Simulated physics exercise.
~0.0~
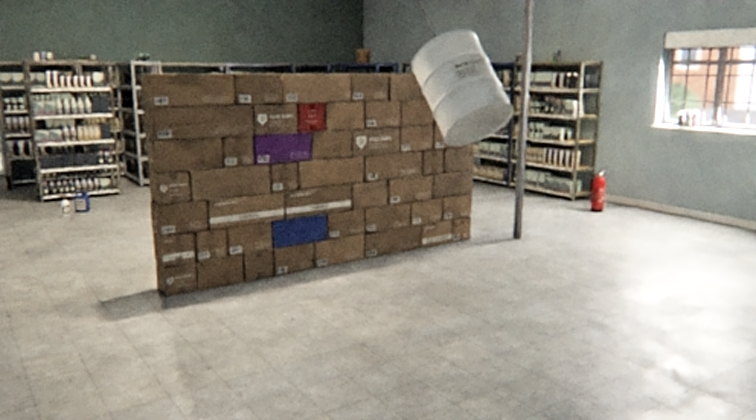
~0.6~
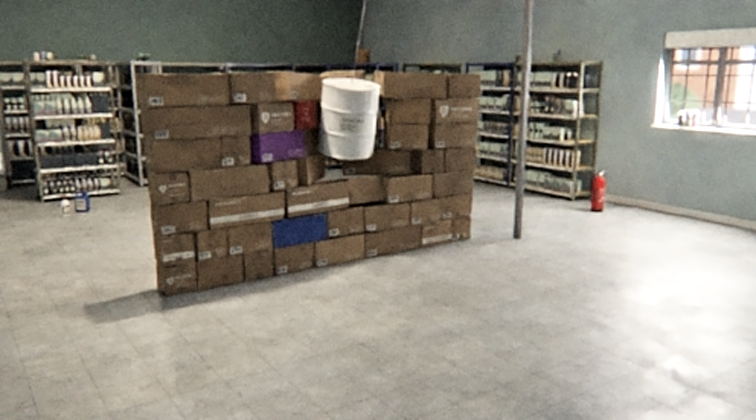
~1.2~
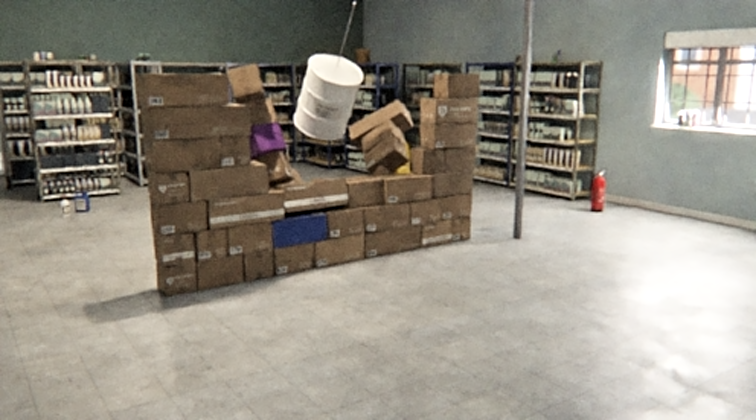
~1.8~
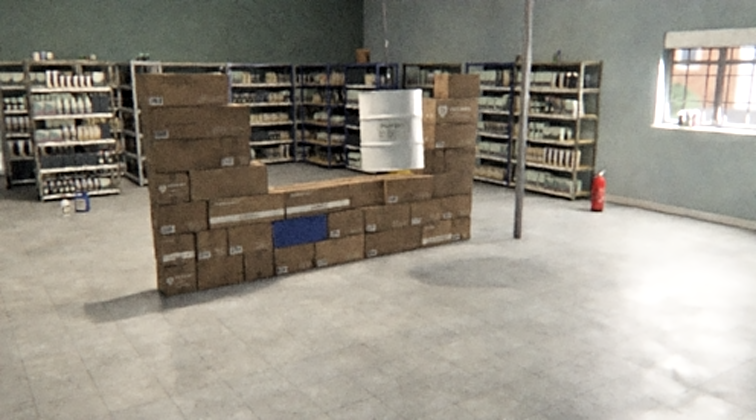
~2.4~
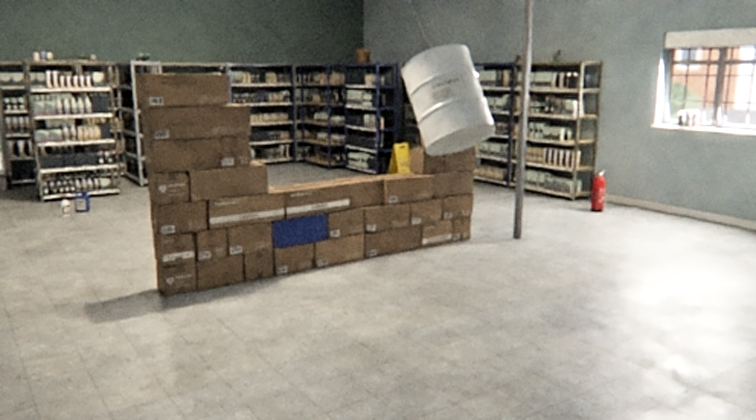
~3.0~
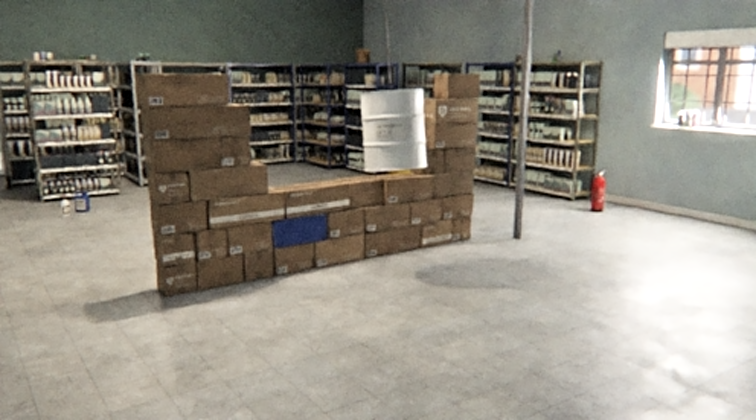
In a storeroom with green-grey walls and a pale tiled floor, seen from a fixed view facing shelves of containers, a wall of loosely stacked brown cartons stands, with a red and a purple carton near its top and a blue one lower down. A white drum on a line swings in from the upper right and knocks into the upper middle. Cartons shift left, tilt and tumble, the red and purple ones among those lost. The drum swings back right, rises, then drifts left again. It ends hanging over a wide gap, the blue carton still in place.
